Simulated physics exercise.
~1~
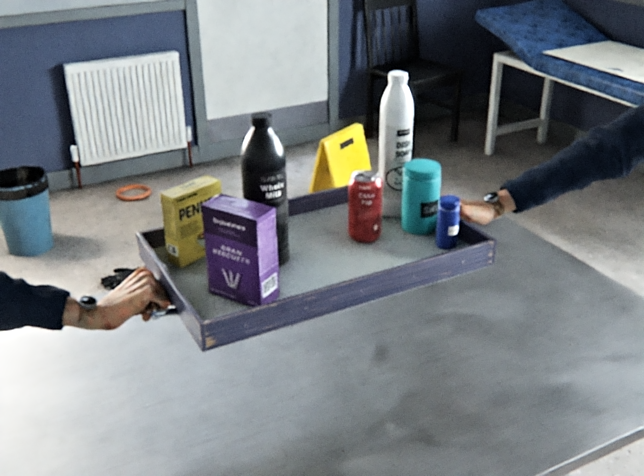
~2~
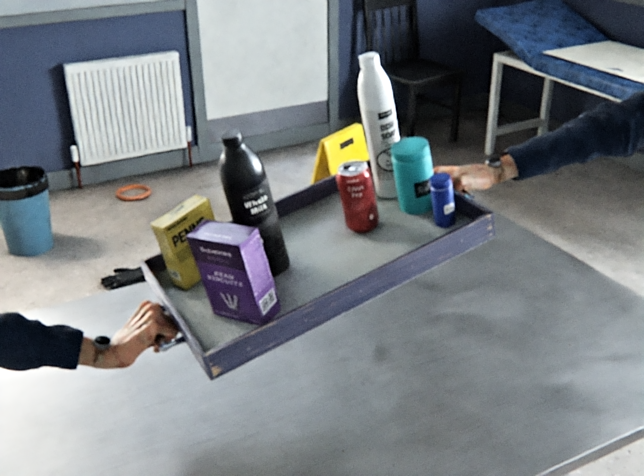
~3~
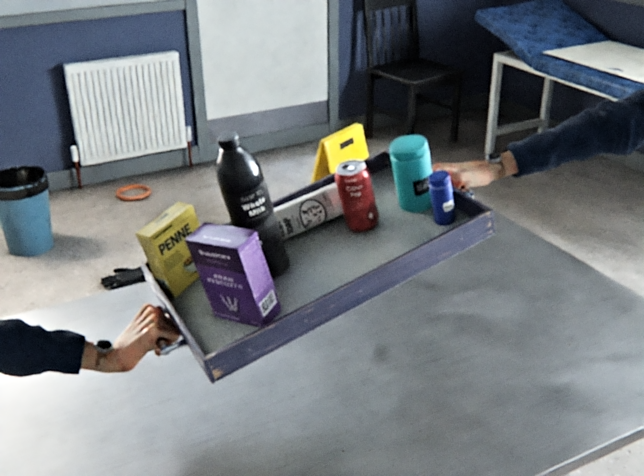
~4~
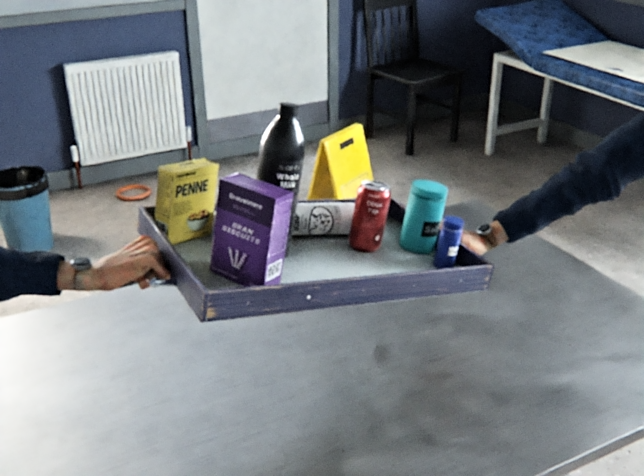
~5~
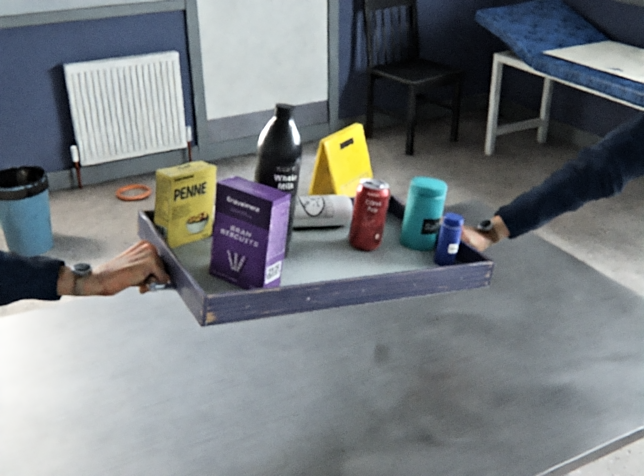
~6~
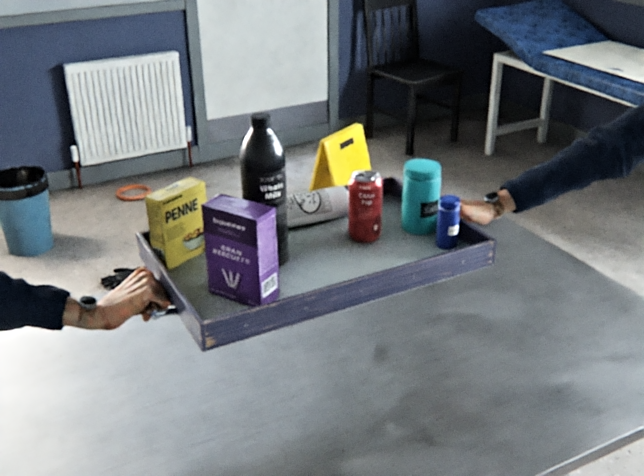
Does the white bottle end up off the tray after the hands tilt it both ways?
No, the white bottle tips over but stays on the tray, lying on its side behind the other items.
